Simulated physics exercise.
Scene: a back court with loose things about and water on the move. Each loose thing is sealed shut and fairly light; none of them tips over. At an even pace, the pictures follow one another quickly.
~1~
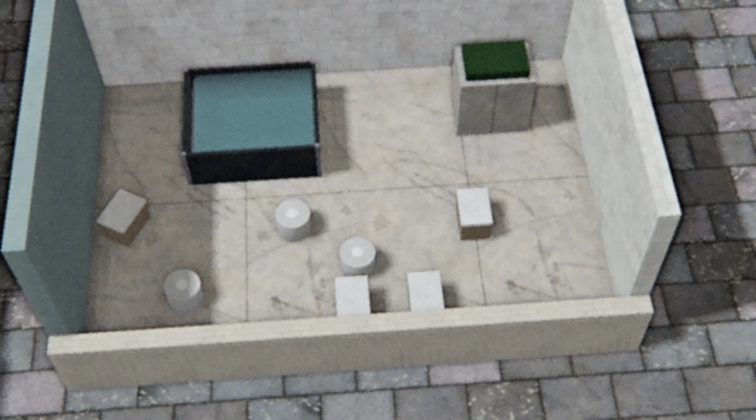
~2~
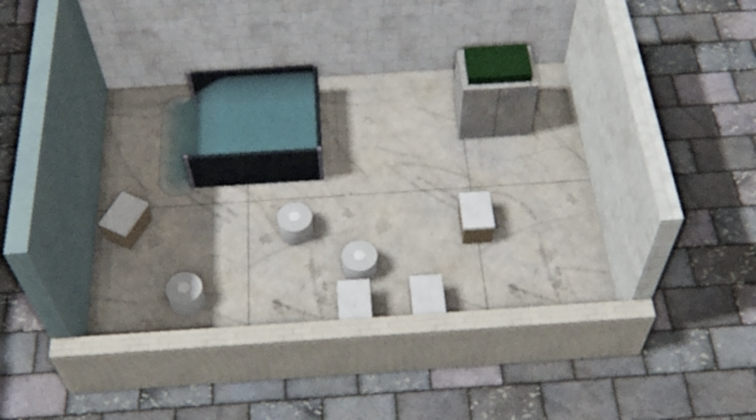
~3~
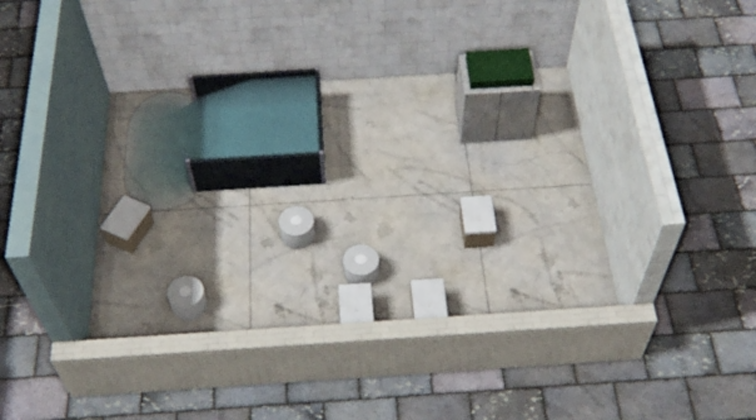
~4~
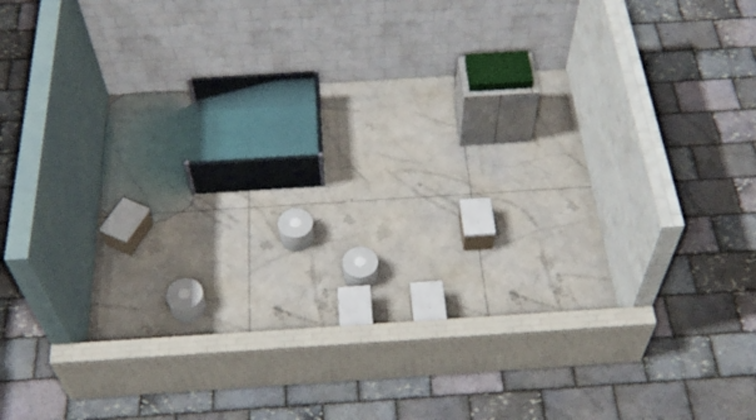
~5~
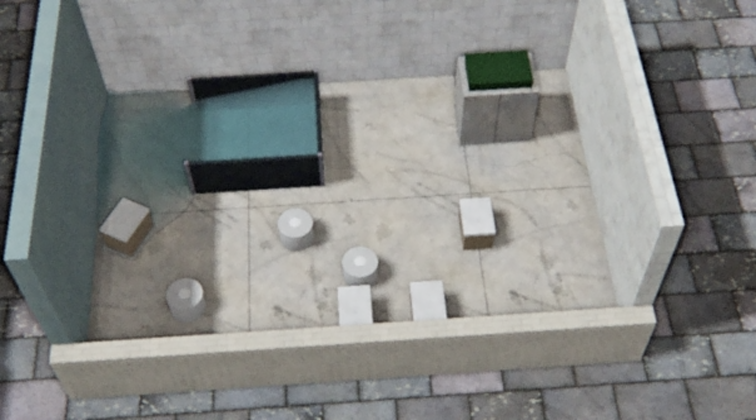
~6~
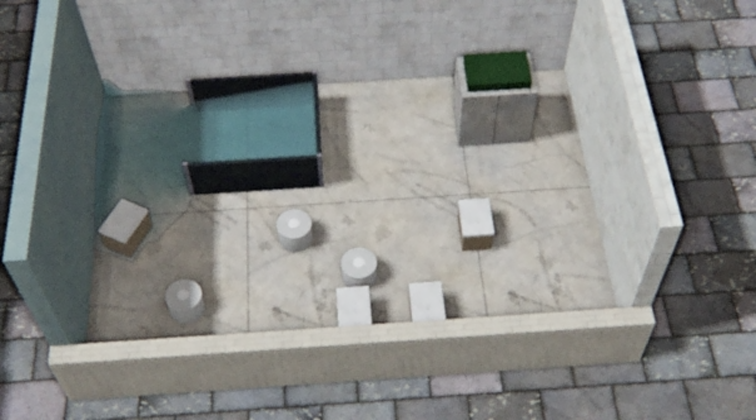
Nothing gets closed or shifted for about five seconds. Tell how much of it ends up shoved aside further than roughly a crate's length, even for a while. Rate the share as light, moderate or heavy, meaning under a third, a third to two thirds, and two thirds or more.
Heavy.
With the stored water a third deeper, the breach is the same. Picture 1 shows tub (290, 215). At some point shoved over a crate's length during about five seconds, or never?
For this item: Stayed within that.
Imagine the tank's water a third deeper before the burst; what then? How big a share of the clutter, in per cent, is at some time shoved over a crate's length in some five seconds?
I'd put it near 90 out of a hundred.
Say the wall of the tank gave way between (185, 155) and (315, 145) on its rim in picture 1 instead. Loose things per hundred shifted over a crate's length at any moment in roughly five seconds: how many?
I'd say around 100 per cent.
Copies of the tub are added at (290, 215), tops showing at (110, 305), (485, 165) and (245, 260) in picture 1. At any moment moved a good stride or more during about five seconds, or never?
Item by item: Goes the distance, remains in place, goes the distance.
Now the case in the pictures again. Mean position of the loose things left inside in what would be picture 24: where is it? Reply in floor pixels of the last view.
Estimate: Close to (368, 288) px.
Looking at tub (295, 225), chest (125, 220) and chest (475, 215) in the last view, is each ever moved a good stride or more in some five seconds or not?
Sequence check gives below that mark, next past that mark, finally below that mark.
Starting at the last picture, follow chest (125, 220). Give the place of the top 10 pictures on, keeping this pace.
Roughly (173, 279).
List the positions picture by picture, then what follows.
The first picture shows a chest at (121, 210), on the bottom; a tub at (292, 214) rests on the ground; 0 of 7 have shifted.
The second picture shows a chest at (124, 213) rests on the ground; a tub at (295, 217) rests on the ground; 0 of 7 have shifted.
The third picture shows a chest at (125, 216), on the bottom; a tub at (296, 221) rests on the ground; 0 of 7 have shifted.
The fourth picture shows a chest at (124, 219) rests on the ground; a tub at (295, 223), on the bottom; 0 of 7 have shifted.
The fifth picture shows a chest at (124, 219) rests on the ground; a tub at (295, 223) rests on the ground; 0 of 7 have shifted.
The sixth picture shows a chest at (123, 220), on the bottom; a tub at (294, 224), on the bottom; 0 of 7 have shifted.
A moment on, 0 of 7 are well off their spots; 0 afloat.
Next, 1 of 7 are well off their spots; 1 afloat.
Later, 2 of 7 are well off their spots; 2 afloat.
In the end, 5 of 7 are well off their spots, and 5 have been at some point; 3 afloat.
